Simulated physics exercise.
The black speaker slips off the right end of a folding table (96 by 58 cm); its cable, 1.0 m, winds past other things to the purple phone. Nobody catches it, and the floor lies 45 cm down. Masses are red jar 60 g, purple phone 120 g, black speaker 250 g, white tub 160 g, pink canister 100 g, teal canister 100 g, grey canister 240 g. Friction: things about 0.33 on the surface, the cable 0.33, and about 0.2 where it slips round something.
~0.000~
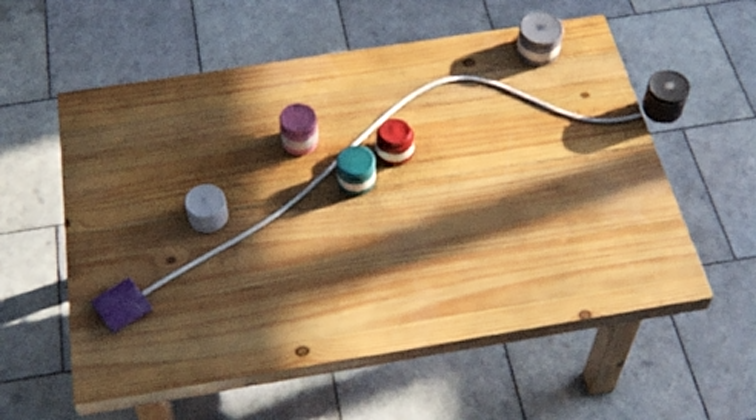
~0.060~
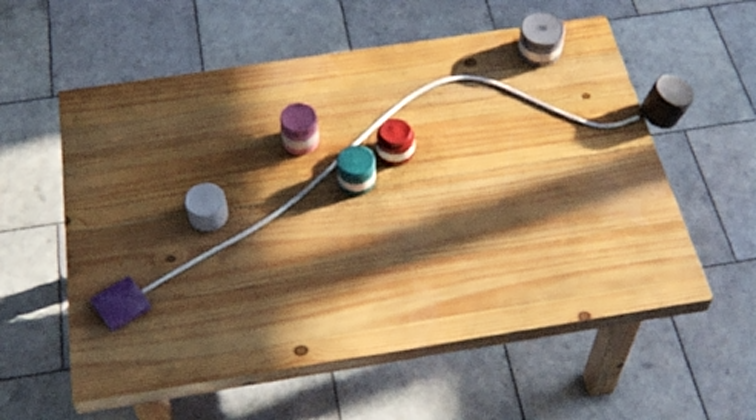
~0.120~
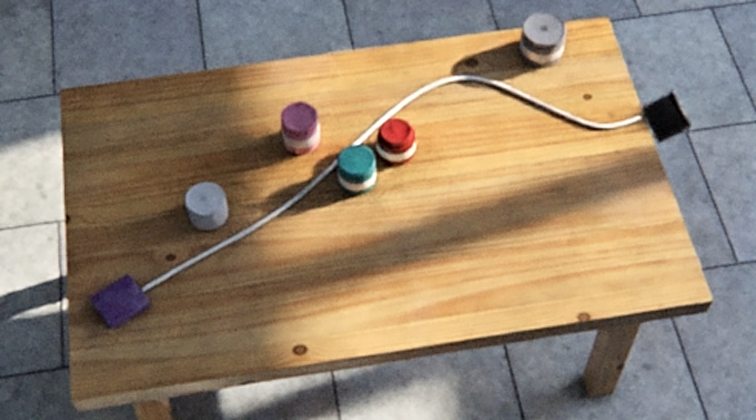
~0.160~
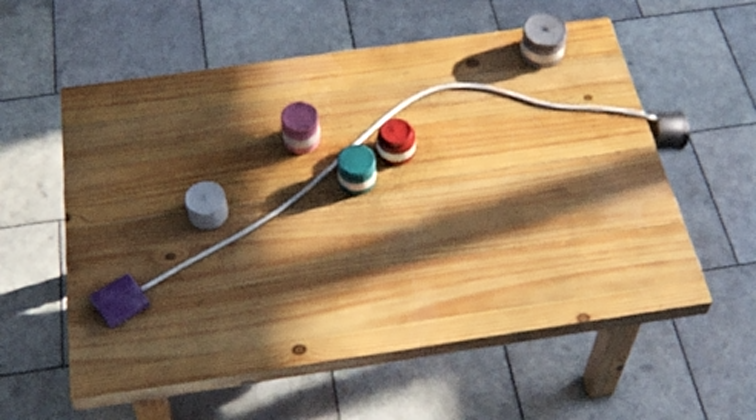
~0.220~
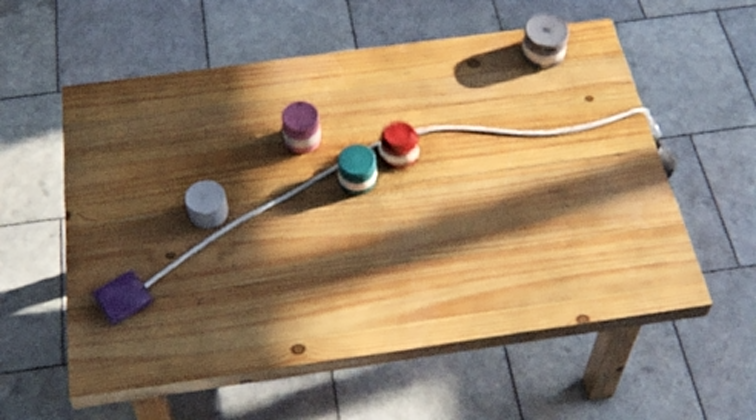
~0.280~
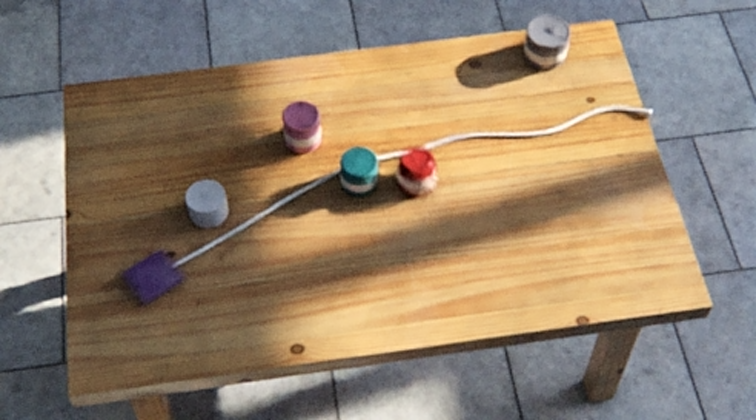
In this clip, a black object tied to a white cable slips off the right edge of a wooden table and drops from view, pulling the cable straighter, nudging the red jar, and dragging the purple block slightly rightward.
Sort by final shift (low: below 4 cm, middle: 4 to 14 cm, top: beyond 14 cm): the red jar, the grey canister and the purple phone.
In order: The red jar travels a long way; the grey canister barely shifts; the purple phone reaches the top band.
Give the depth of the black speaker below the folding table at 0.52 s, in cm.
Some 40 cm.
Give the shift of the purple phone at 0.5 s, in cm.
About 30 cm.
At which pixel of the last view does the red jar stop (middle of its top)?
Around (470, 242).
By 0.5 s, the cable's tail end at (313, 202); purple phone 30 cm off its start, red jar 22 cm off its start, black speaker over the edge.
By 0.7 s, the cable's tail end at (382, 173); purple phone 43 cm off its start, red jar 23 cm off its start, black speaker over the edge.
By 1.0 s, the cable's tail end at (384, 171); purple phone 44 cm off its start at (362, 163), red jar 23 cm off its start at (470, 242), black speaker over the edge.
By 1.2 s, the cable's tail end at (384, 171); purple phone 44 cm off its start, red jar 23 cm off its start, black speaker over the edge.
By 2.4 s, the cable's tail end at (384, 171); purple phone 44 cm off its start at (362, 163), red jar 23 cm off its start at (470, 242), grey canister 0 cm off its start at (549, 31), black speaker over the edge.
